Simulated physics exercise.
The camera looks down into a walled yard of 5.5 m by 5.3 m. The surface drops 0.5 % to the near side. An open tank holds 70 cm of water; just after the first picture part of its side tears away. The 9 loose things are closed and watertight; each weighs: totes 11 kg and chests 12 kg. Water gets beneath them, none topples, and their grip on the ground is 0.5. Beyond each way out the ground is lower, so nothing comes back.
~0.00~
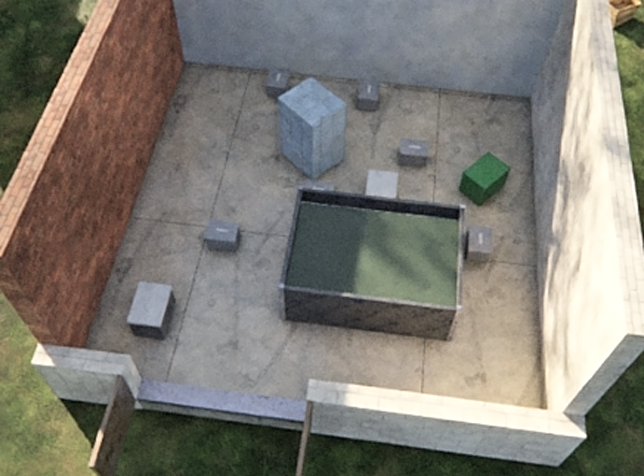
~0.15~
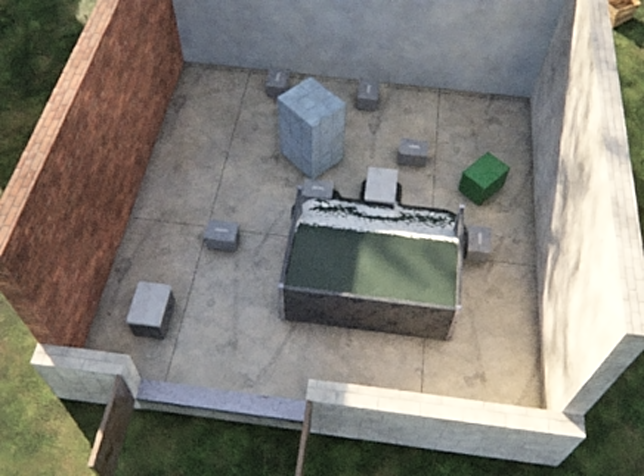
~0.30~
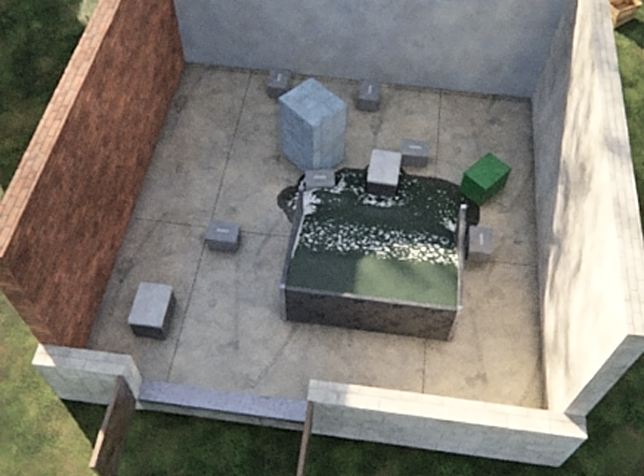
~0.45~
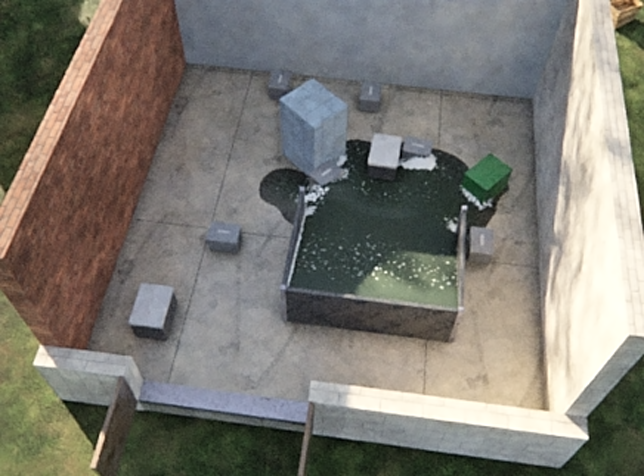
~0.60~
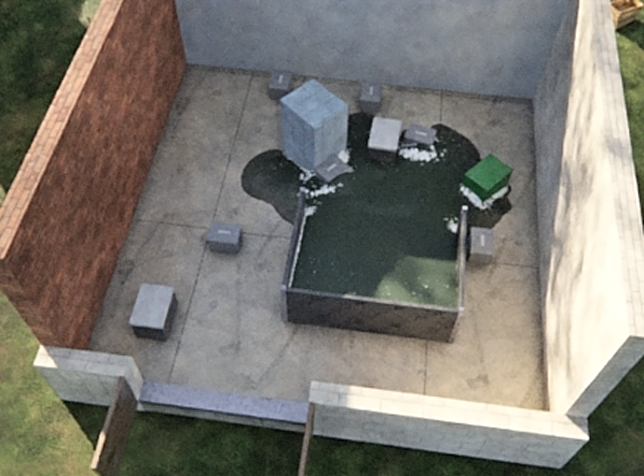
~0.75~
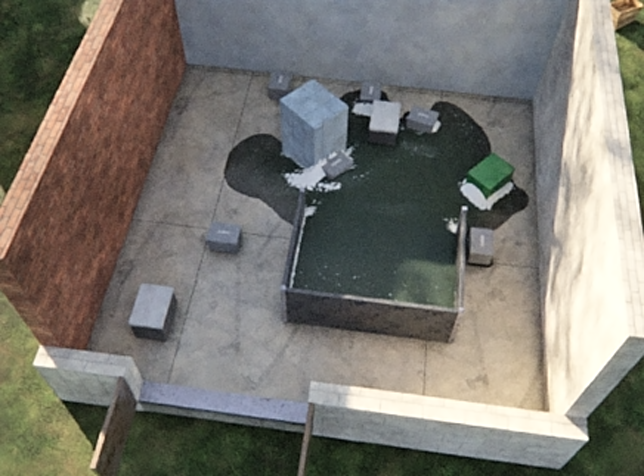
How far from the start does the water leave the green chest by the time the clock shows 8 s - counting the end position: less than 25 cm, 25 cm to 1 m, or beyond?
The green chest travels far.
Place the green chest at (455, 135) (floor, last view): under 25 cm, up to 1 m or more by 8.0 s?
It gets carried off.
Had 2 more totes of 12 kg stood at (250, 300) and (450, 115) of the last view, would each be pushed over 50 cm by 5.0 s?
In that order: Less, more.
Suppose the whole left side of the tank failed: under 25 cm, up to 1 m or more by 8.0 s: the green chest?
Then the green chest slides a little.
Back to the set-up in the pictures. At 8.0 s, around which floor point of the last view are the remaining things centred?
At about (252, 295).
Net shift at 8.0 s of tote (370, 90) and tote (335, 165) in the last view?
In that order: 450 cm, 200 cm.
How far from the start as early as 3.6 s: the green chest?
Roughly 5 cm by then.
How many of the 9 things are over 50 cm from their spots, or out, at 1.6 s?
By then 4.
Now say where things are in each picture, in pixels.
The green chest at (487, 170) rests on the ground; 2.8 m2 under water; 0 of 9 have shifted, in the first frame.
The green chest at (486, 170), on the bottom; 3.8 m2 under water; 0 of 9 have shifted, in the second frame.
The green chest at (488, 170) rests on the ground; 5.1 m2 under water; 2 of 9 have shifted, in the third frame.
The green chest at (489, 171) rests on the ground; water covers 6.5 m2; 3 of 9 have shifted, in the fourth frame.
The green chest at (489, 172), on the bottom; 8.1 m2 under water; 3 of 9 have shifted, in the fifth frame.
The green chest at (492, 170), on the bottom, 5 cm from its start; water covers 9.7 m2; 4 of 9 have shifted, in the sixth frame.
After 1.6 s the green chest is near (521, 128), 1.0 m from its start, afloat; 0 of 9 are out; 5 afloat.
After 3.6 s the green chest is near (489, 170), 0.0 m from its start, afloat; 0 of 9 are out; 5 afloat.
After 5.6 s the green chest is near (489, 328), 2.4 m from its start, afloat; 0 of 9 are out; 2 afloat.
After 8.0 s the green chest is near (342, 367), 3.5 m from its start, afloat; 0 of 9 are out; 6 afloat.
